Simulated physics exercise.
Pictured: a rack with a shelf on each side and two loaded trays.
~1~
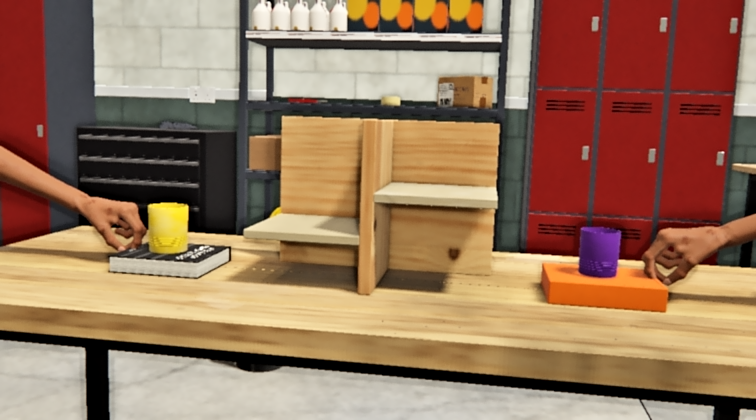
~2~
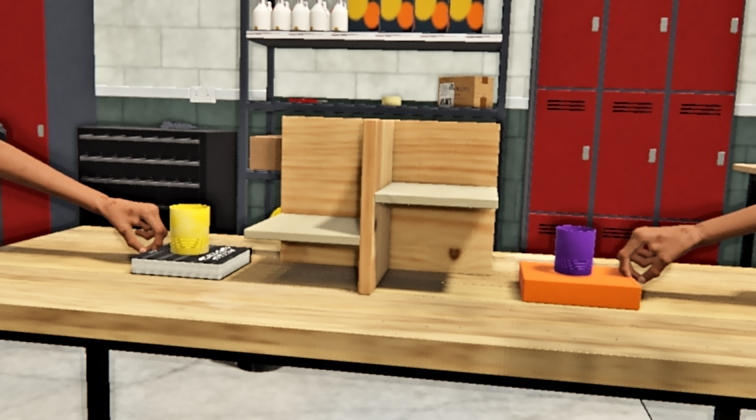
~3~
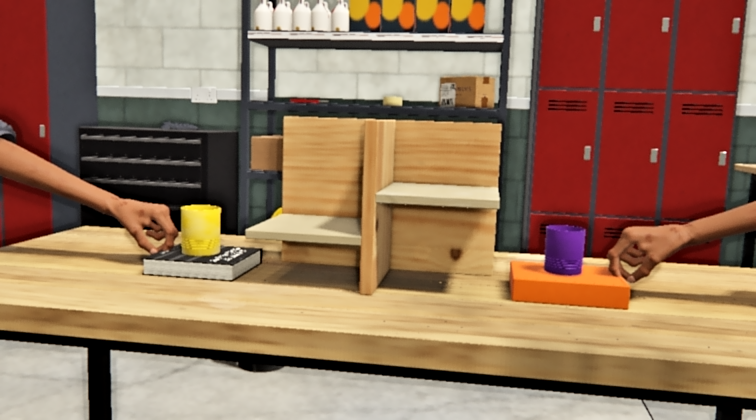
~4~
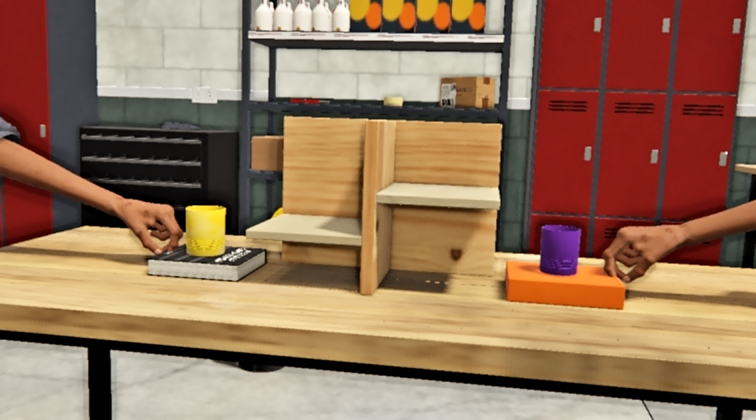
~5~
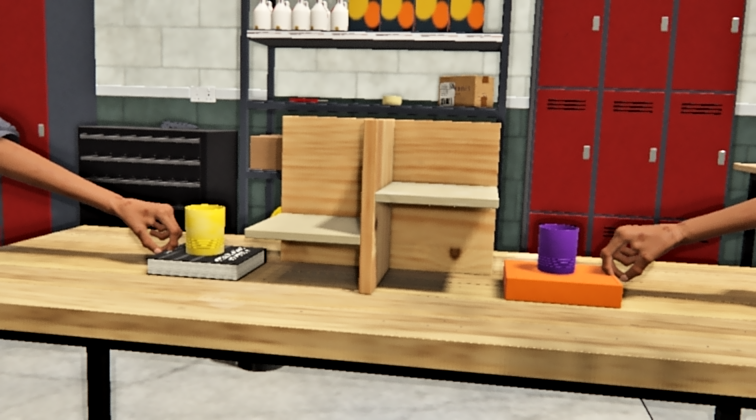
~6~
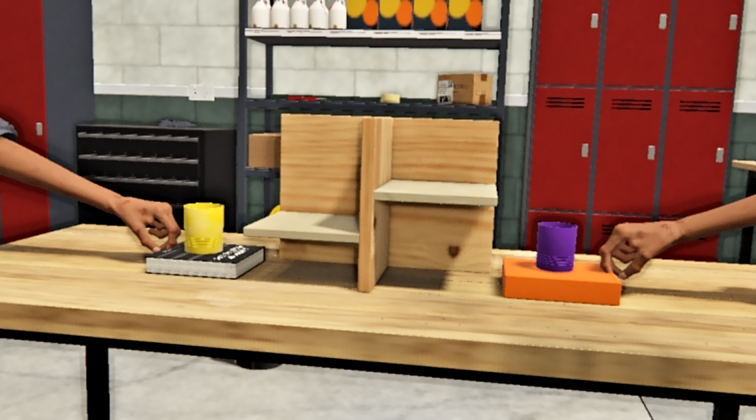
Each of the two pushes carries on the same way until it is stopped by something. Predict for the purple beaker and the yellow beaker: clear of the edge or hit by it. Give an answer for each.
Prediction: Purple beaker: Clear; yellow beaker: Hit.
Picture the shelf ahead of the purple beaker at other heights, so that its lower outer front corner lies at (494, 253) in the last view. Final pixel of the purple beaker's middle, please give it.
I'd expect it to stop somewhere around (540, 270).
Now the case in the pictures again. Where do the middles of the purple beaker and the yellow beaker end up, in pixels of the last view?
In the last picture, the purple beaker sits at (439, 240) while the yellow beaker sits at (219, 249).
Then, 1.14 s on from there, purple beaker riding along near (503, 244); yellow beaker pushed back on its carrier near (244, 231).
Then, 1.50 s on from there, purple beaker riding along near (483, 243); yellow beaker turned 42° from its first pose near (243, 237).
Then, 1.68 s on from there, purple beaker riding along near (473, 242); yellow beaker turned 74° from its first pose near (228, 244).
In the end, the purple beaker rides in untouched, near (439, 240); the yellow beaker gets scraped off its spot, near (219, 249).
